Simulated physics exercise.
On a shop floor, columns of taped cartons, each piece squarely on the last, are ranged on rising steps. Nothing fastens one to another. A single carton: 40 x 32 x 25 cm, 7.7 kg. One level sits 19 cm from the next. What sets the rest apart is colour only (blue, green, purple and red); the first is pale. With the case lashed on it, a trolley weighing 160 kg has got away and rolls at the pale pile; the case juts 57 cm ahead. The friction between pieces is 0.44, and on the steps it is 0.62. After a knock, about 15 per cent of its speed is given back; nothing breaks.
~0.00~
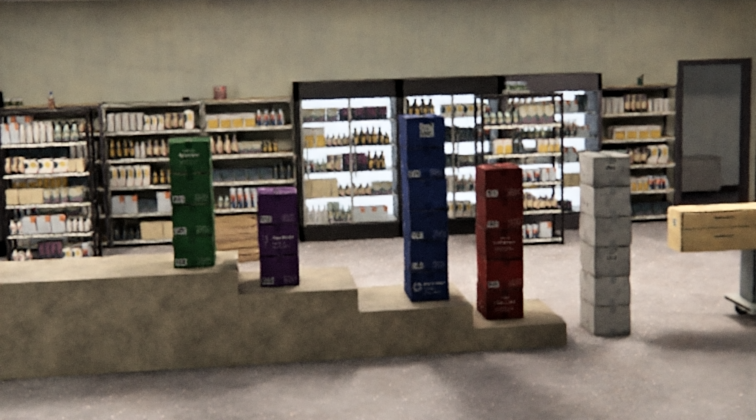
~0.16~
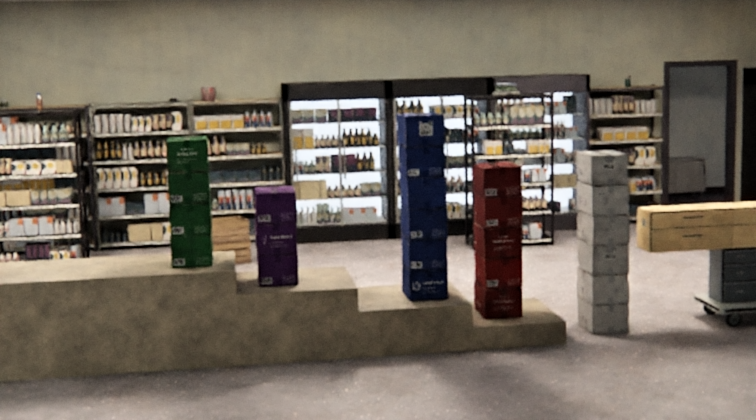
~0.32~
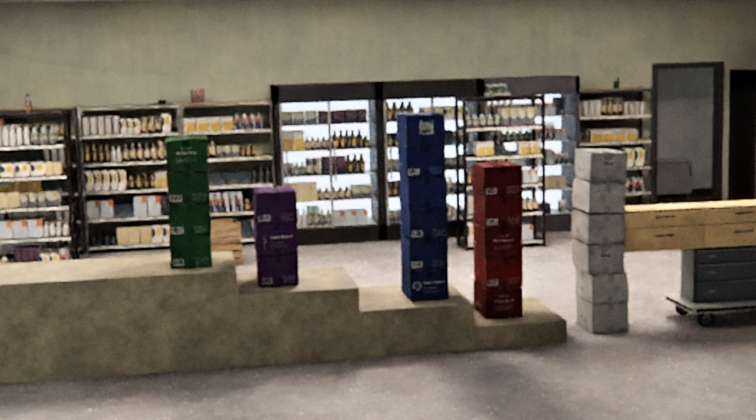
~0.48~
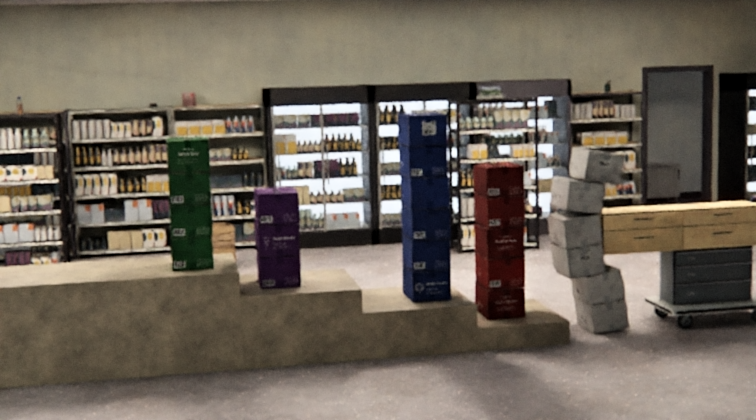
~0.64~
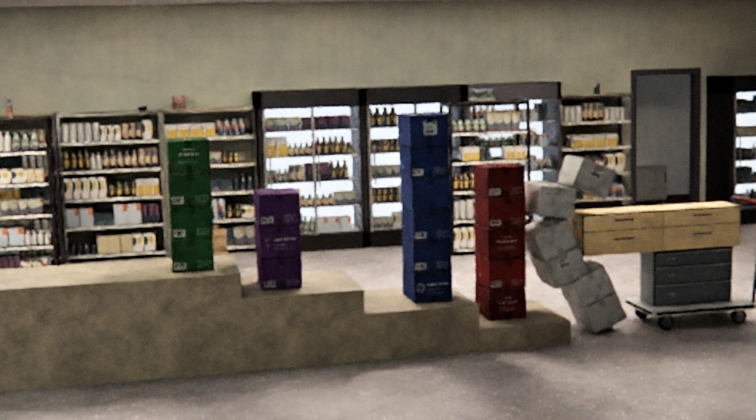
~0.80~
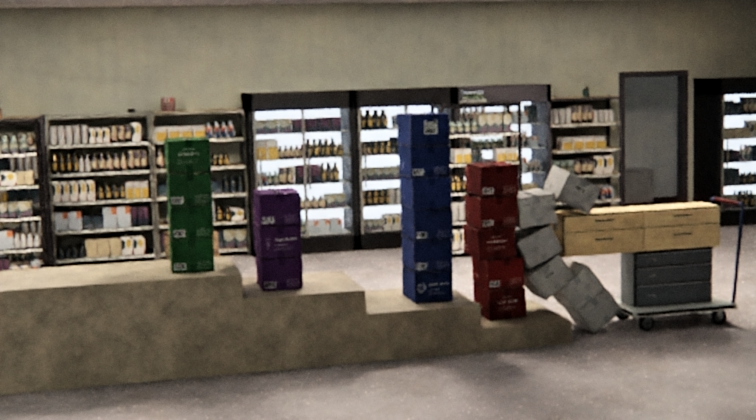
In a shop, a loaded cart rolls left, pushing a pale carton stack against the red one.
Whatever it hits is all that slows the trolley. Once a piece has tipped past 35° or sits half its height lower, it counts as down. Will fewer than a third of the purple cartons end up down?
Yes, fewer than a third of them do.
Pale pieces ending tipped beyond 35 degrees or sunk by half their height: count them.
6.
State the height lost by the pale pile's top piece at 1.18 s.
Roughly 20 cm.
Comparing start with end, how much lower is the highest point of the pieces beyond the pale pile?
10 cm.
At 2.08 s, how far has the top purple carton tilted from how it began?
My estimate is close to 0°.
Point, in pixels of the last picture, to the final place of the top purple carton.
End point in last frame: Roughly (233, 212).
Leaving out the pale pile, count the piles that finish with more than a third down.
That would be 2 of them.
By 1.18 s, 6 of the pale pile down; none of the 3 purple cartons down (0 of 18 in all colours); top purple carton unmoved; top red carton tilted 12°.
By 2.08 s, 6 of the pale pile down; none of the 3 purple cartons down (9 of 18 in all colours); top purple carton moved 29 mm; top blue carton tilted 47°, 27 cm lower.
When it is over (3.1 s), 6 of the pale pile down; none of the 3 purple cartons down (10 of 18 in all colours); top purple carton tilted 16°; top red carton tilted 47°, 31 cm lower. That is 0 per cent. In pixels of the last frame, middles, top purple carton near (233, 212), top red carton near (374, 225).
